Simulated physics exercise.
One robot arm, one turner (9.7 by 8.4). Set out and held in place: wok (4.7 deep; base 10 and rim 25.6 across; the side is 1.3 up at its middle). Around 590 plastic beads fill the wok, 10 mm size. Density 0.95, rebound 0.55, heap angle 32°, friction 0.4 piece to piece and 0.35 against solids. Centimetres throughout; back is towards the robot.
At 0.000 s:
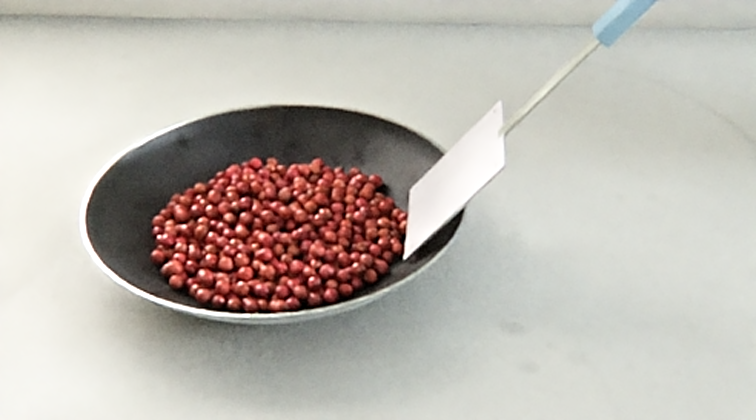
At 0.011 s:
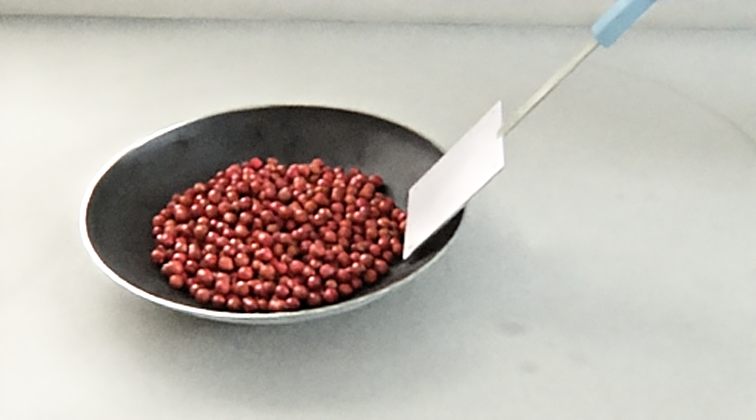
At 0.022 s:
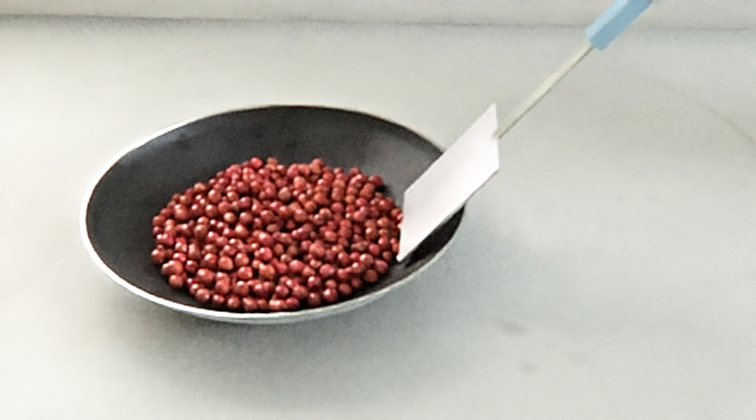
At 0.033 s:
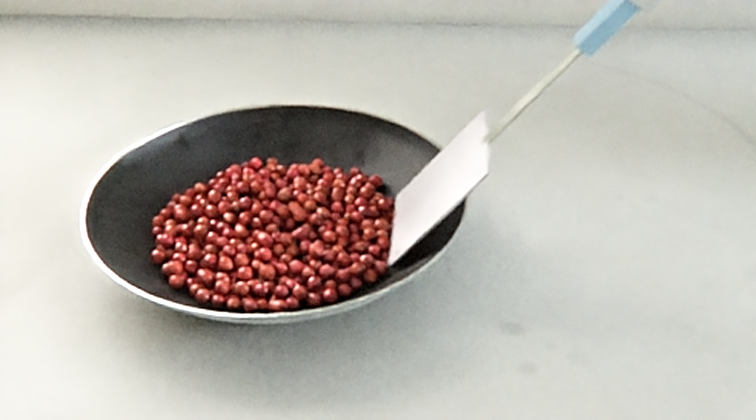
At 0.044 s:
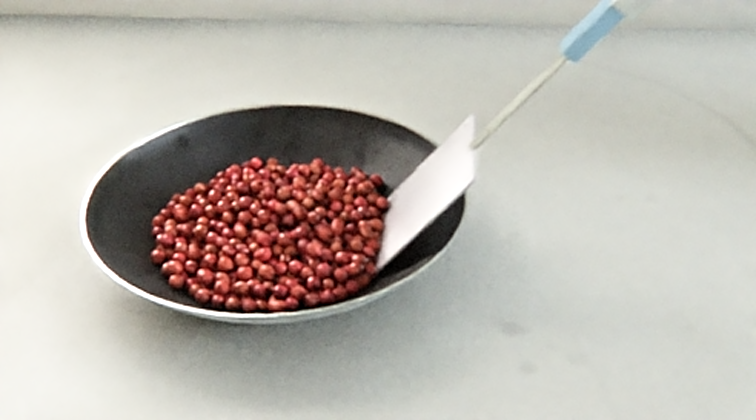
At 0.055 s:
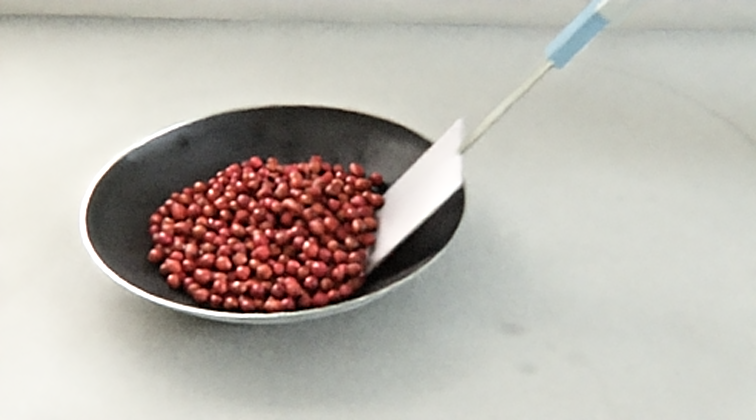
A white-bladed turner with a pale blue handle slides slowly down and to the left, pressing into the right side of a heap of dark red beads and nudging that edge slightly inward. The beads lie in a black, pale-rimmed wok at left of centre, which stays put. The setting is a plain, pale grey-white surface, seen from above at an angle by a still camera.
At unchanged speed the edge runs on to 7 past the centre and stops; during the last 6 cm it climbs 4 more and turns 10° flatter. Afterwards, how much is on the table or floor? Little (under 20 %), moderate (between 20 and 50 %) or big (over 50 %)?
A little share, under 20 %, ends on the table or floor.
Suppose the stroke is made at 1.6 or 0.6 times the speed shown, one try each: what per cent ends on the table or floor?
About 25 and 0 per cent.
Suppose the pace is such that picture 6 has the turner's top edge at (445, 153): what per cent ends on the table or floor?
Some 25 per cent.
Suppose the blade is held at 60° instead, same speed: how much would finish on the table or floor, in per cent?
It would be near 15 per cent.
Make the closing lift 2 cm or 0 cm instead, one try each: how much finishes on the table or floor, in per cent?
About 15 and 15 per cent.
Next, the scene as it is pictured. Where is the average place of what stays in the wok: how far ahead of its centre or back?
About 4.0 cm ahead.
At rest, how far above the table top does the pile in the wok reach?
Some 5.0 cm.
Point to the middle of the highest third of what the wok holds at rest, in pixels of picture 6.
At about (175, 212).
After 0.12 s, sloping 51°, highest piece 4 above the table; 586 in the wok.
After 0.18 s, sloping 47°, highest piece 5 above the table; 586 in the wok.
After 0.41 s, sloping 41°, highest piece 6 above the table; 511 in the wok, 68 on the table or floor, 7 on the blade or in flight.
After 1.46 s, sloping 41°, highest piece 5 above the table; 511 in the wok, 75 on the table or floor.
In the end, 511 in the wok, 75 on the table or floor. That is 13 % on the table or floor.
